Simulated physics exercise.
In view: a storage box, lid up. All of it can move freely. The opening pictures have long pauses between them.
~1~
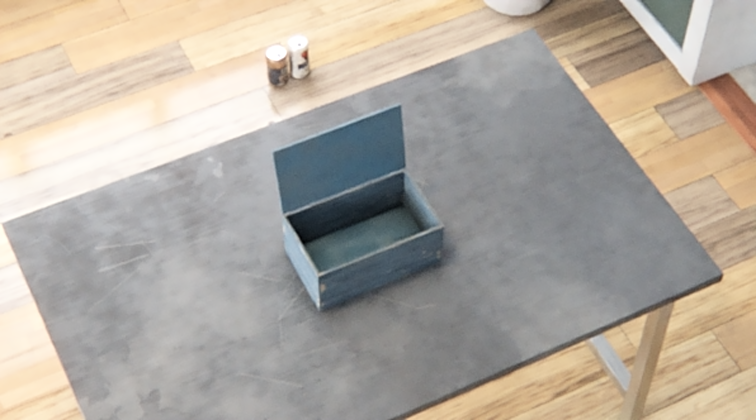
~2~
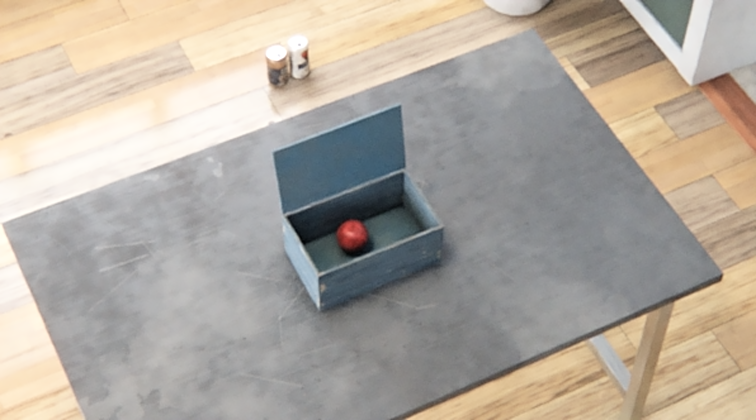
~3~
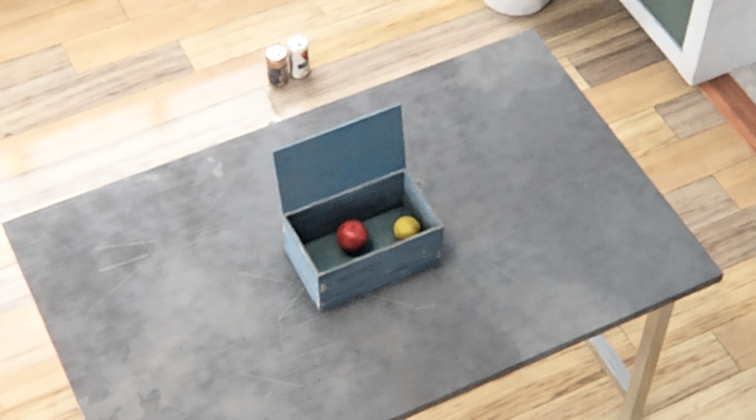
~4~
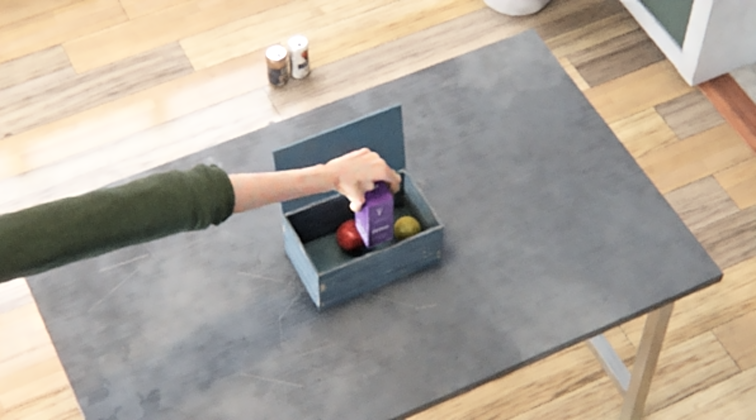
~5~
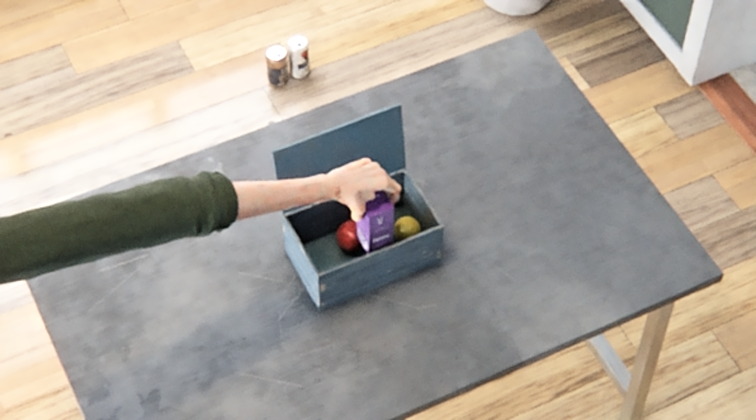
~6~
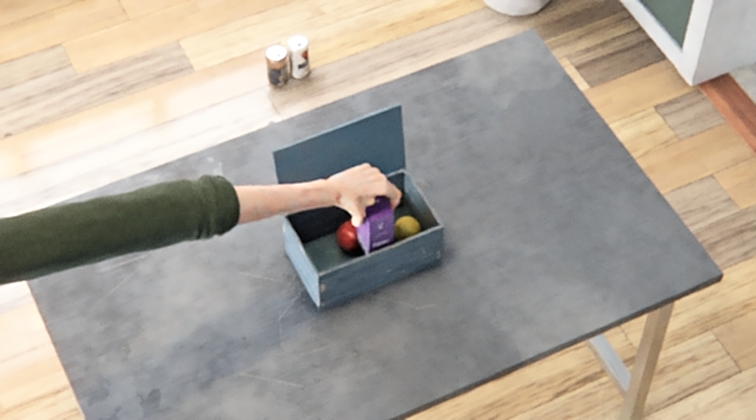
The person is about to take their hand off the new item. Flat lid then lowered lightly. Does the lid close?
The lid is going to stay parted from the rim.
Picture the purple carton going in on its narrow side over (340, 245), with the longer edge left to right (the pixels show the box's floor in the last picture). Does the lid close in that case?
In that case, a gap remains.
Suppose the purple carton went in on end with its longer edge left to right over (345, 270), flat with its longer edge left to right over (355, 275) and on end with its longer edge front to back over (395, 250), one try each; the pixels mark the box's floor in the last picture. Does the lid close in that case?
Going through the three tries, the lid hangs open, then settles all the way, then settles all the way.
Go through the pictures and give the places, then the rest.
The last thing is not in view yet, in the first picture.
The last thing is not in view yet; red apple (352, 236), in the second picture.
The last thing is not in view yet; red apple (352, 236), in the third picture.
Coming down; purple carton (374, 213), in the fourth picture.
Coming down; purple carton (375, 222), in the fifth picture.
Put in, still held; purple carton (375, 227), in the sixth picture.
Then, 0.90 s after the last picture, lid starting down; purple carton slid about its own width near (375, 248).
Then, 1.60 s after the last picture, lid 59° above the rim; purple carton slid about its own width near (375, 248).
Then, 2.00 s after the last picture, lid 30° above the rim; purple carton slid about its own width near (375, 248).
At rest, lid 12° above the rim; moved from the start, purple carton; the other 2 in place. Seen from the same camera at the end, purple carton near (375, 248).
